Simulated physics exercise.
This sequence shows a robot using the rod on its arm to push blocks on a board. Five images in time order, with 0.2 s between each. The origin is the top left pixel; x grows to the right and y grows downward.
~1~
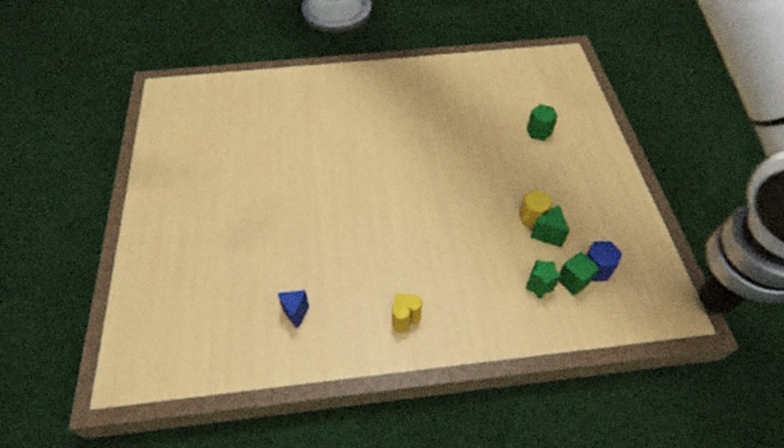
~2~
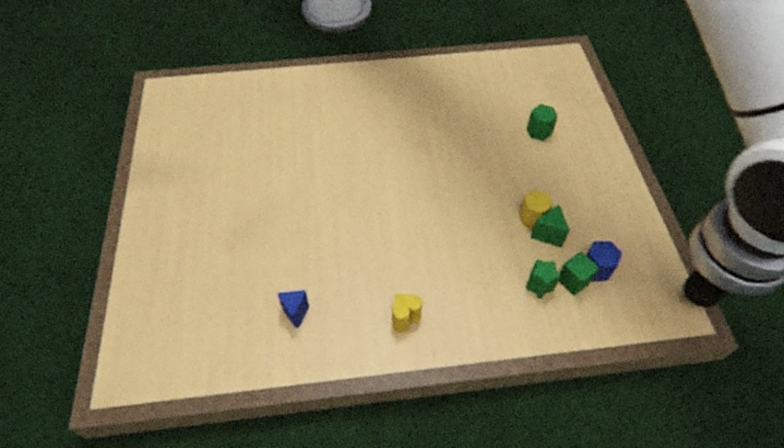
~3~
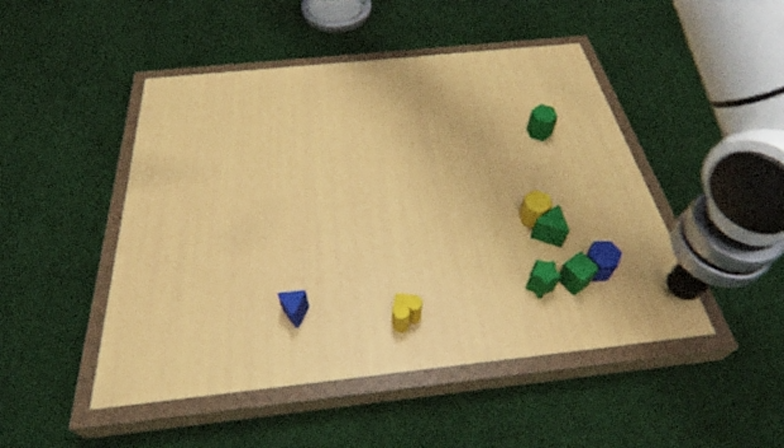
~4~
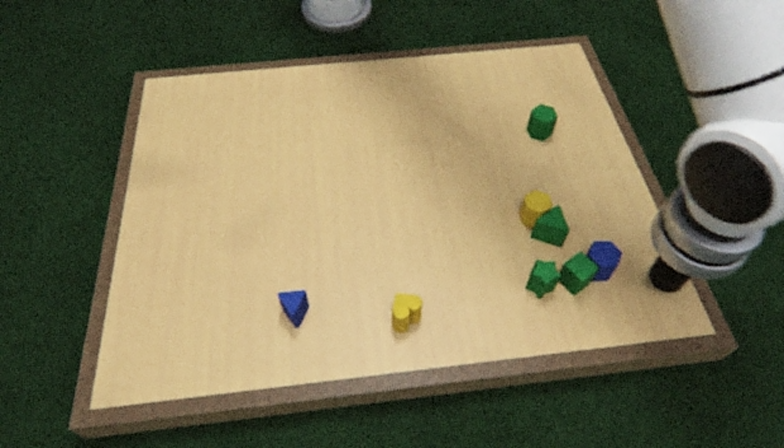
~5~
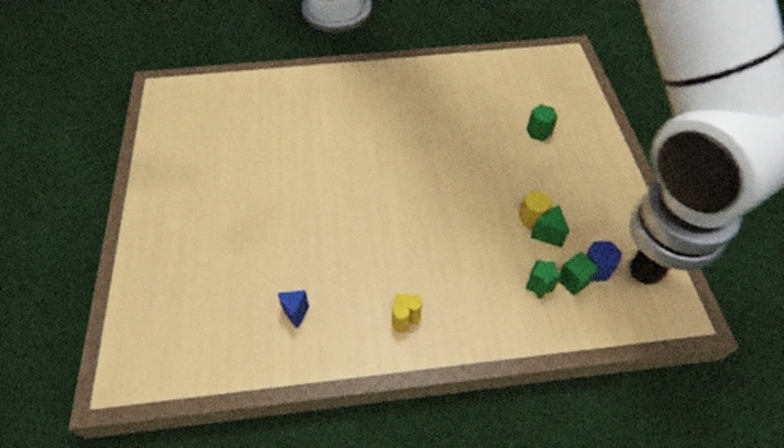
The clip opens on a light wooden board scattered with green, blue and yellow blocks, with a robot arm's dark rod at the lower right edge. The arm moves the rod gradually leftward and slightly up, closing in beside the blue six-sided block, while all the blocks stay still.
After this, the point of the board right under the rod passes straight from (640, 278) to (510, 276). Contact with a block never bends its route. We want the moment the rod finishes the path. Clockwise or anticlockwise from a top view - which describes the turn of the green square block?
It twists against the clock when seen from above.
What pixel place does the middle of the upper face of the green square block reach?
At roughly (491, 273).
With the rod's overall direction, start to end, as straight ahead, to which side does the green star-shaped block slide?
It gets pushed left.
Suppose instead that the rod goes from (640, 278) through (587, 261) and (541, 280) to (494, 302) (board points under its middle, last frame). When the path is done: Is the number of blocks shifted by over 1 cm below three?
No, that is not how it ends up.
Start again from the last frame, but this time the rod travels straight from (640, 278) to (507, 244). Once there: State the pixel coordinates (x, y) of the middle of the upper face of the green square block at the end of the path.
That would be at about pixel (561, 272).
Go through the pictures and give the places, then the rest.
The first frame shows lower end of the rod at (716, 299), tops of blocks, green star-shaped block at (546, 271), green triangle at (555, 218), green square block at (582, 266), blue six-sided block at (606, 253).
The second frame shows rod at (700, 293), blocks as before.
The third frame shows rod at (683, 286), blocks as before.
The fourth frame shows rod at (665, 279), blocks as before.
The fifth frame shows rod at (646, 271), green star-shaped block at (546, 271), green triangle at (555, 218), green square block at (582, 266), blue six-sided block at (606, 253).
What follows on the original path. One third of the way, rod at (601, 269); green star-shaped block at (532, 274), turned 20° anticlockwise; green square block at (557, 267); blue six-sided block at (574, 250).
Two thirds of the way, rod at (556, 269); green star-shaped block at (511, 284), turned 45° anticlockwise; green square block at (529, 268), turned 30° anticlockwise; blue six-sided block at (536, 238), turned 35° clockwise.
At the end, rod at (513, 269); green star-shaped block at (495, 297), turned 95° anticlockwise; green triangle not moved; green square block at (491, 273), turned 75° anticlockwise; blue six-sided block at (514, 233), turned 110° clockwise.
